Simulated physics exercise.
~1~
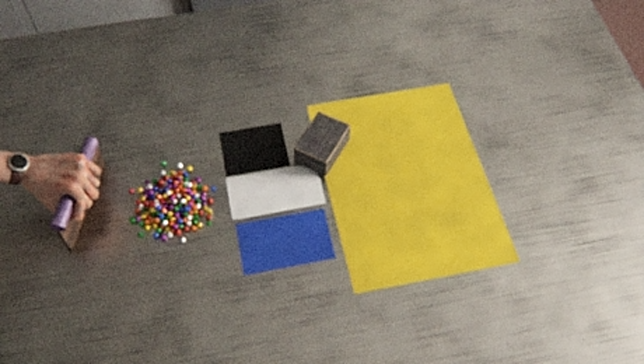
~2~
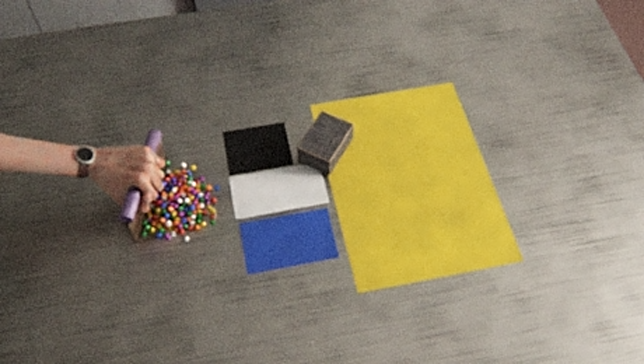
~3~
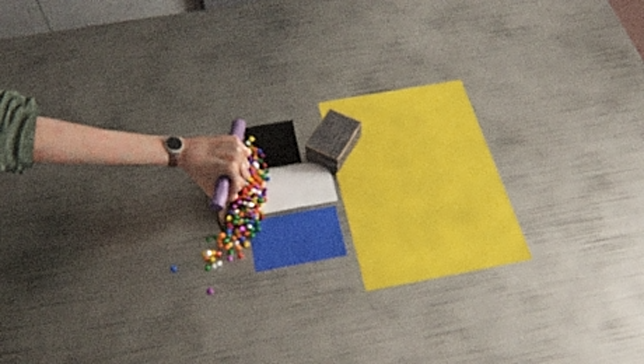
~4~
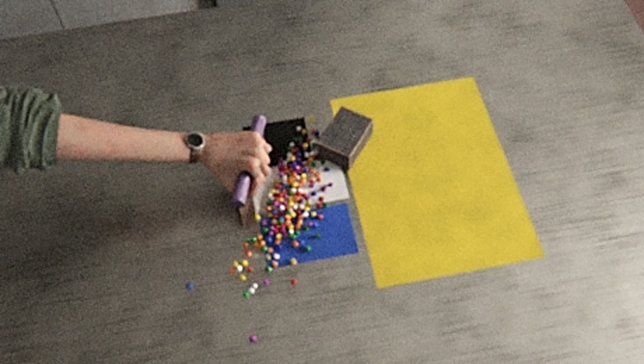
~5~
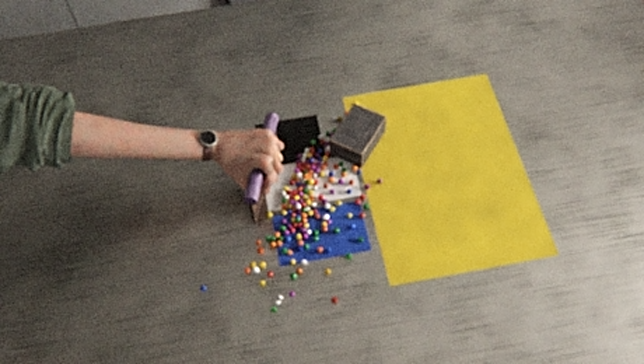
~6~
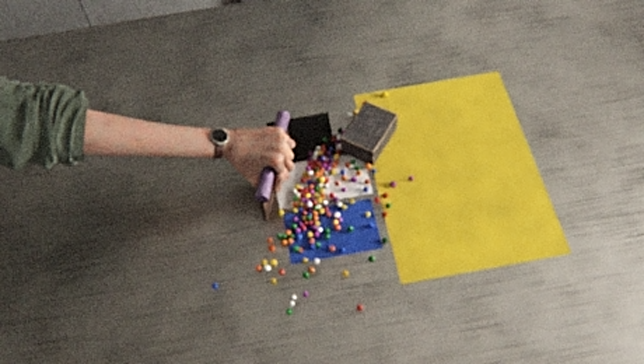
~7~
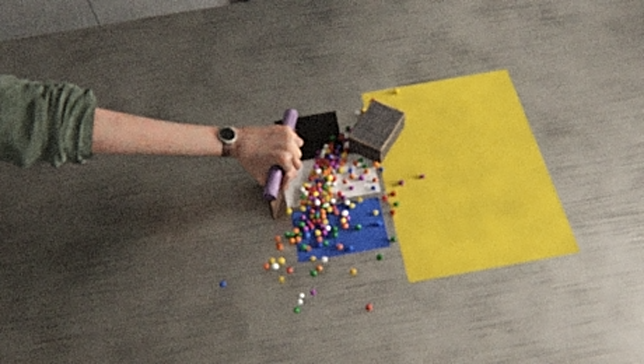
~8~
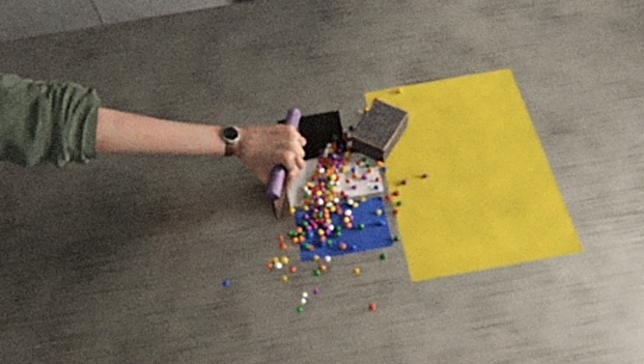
A heap of small multicoloured beads lies on a grey surface, seen from above at a slant, with a hand wearing a watch holding a purple-handled scraper to its left. To the right are black, white and blue sheets stacked in a column, a dark block and a large yellow sheet. The hand pushes the scraper rightward into the heap and sweeps the beads onto the smaller sheets as the view shifts slightly left. The scraper slows and stops near their left edge. Beads finally lie mostly across white and blue, with some on the bare surface and a few on yellow.
